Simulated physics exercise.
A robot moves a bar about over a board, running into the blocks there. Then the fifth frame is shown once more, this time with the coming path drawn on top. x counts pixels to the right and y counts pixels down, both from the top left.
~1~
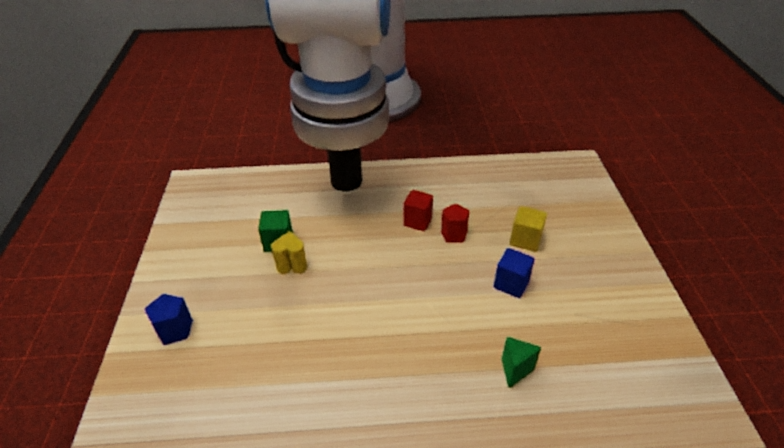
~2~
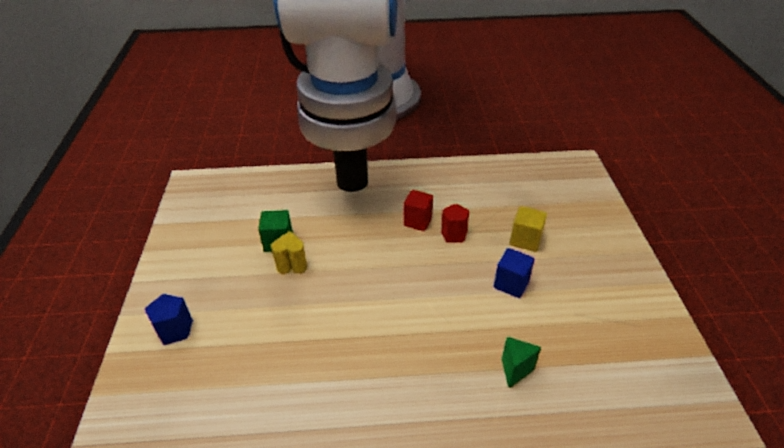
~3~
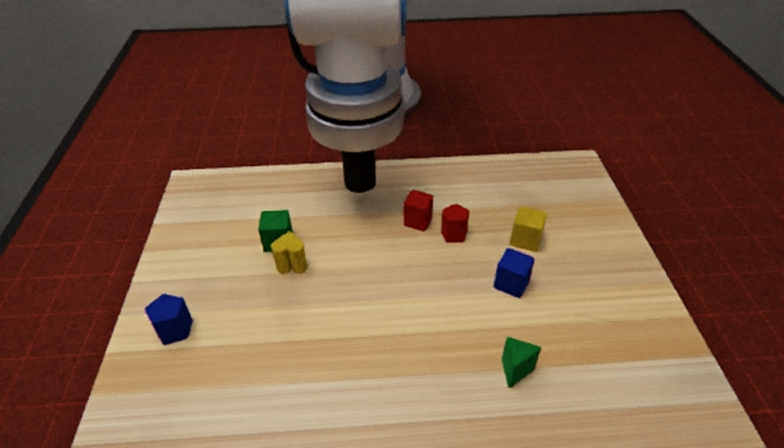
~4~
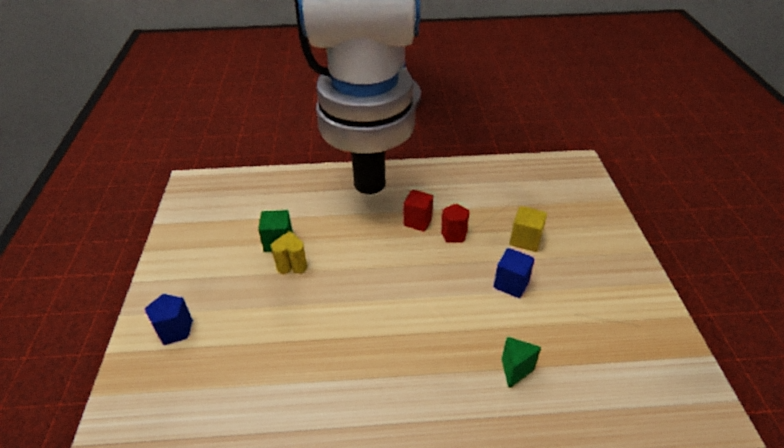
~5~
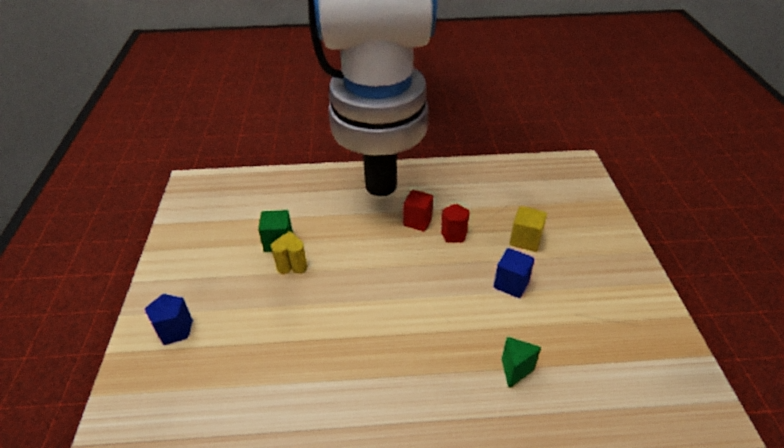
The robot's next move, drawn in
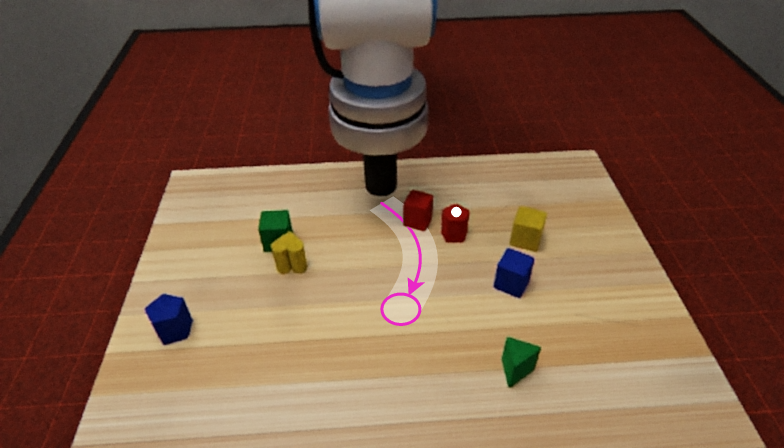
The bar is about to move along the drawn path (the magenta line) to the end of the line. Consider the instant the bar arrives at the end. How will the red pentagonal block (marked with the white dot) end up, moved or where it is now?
It is moved from its place.
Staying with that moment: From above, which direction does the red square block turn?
It goes anticlockwise.
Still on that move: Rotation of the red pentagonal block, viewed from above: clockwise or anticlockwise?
In a top view, it turns counterclockwise.
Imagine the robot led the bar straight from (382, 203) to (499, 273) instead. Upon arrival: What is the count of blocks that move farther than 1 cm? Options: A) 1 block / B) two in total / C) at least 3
The correct letter is C.
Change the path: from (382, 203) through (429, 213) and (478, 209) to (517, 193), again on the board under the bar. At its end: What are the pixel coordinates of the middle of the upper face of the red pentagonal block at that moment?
I expect it at (472, 223).
The drawn path runs from (382, 203) over (411, 230) and (420, 268) to (401, 309); the dot is on the red pentagonal block.
On the path given first. One third of the way, bar at (411, 214); red square block at (441, 213), turned 20° anticlockwise; red pentagonal block at (469, 216), turned 15° anticlockwise.
Two thirds of the way, bar at (420, 251); red square block at (448, 218), turned 35° anticlockwise; red pentagonal block at (476, 217), turned 20° anticlockwise.
At the end, bar at (401, 292); red square block at (448, 218), turned 35° anticlockwise; red pentagonal block at (476, 217), turned 20° anticlockwise.
